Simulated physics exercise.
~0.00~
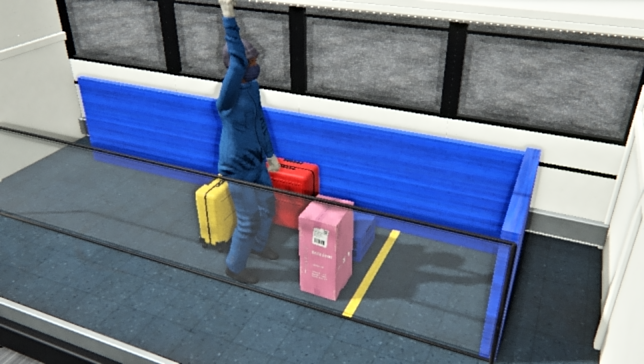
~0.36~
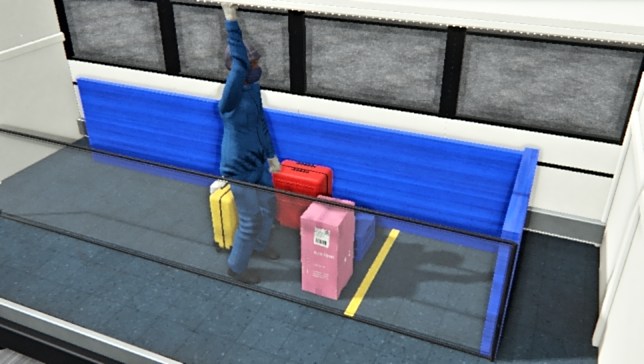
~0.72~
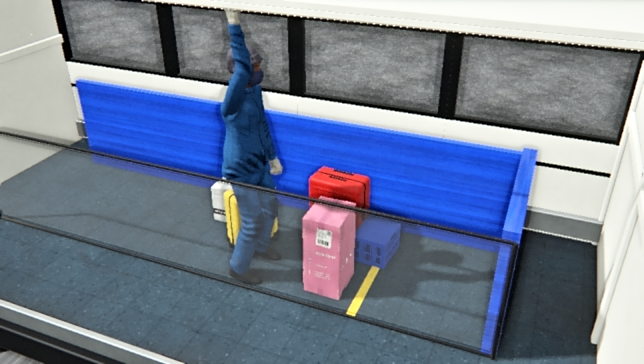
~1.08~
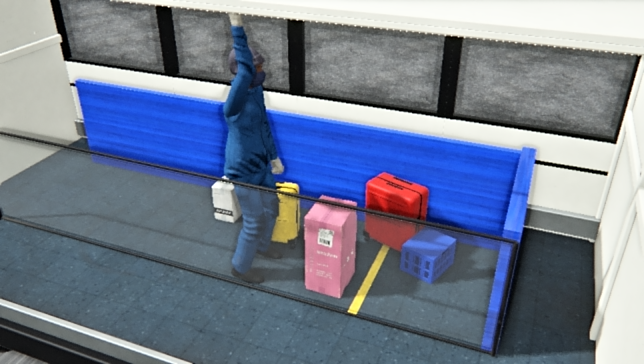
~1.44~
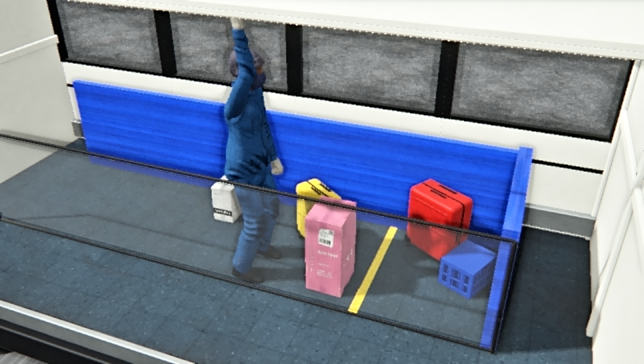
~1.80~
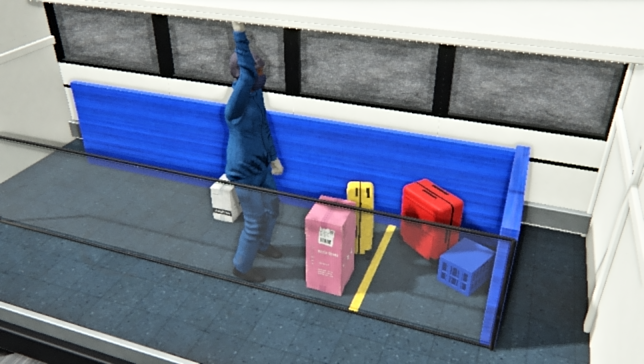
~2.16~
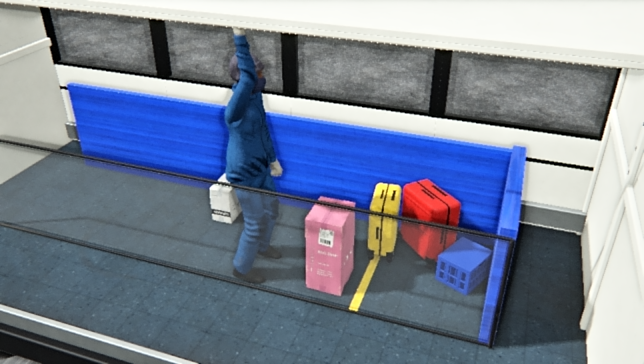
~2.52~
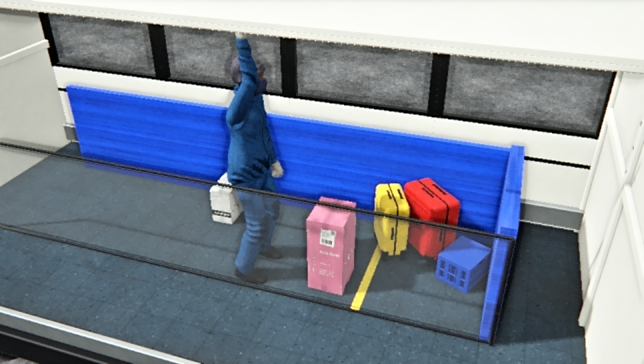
Red and yellow cases and a blue crate slide right past the yellow line and stop.
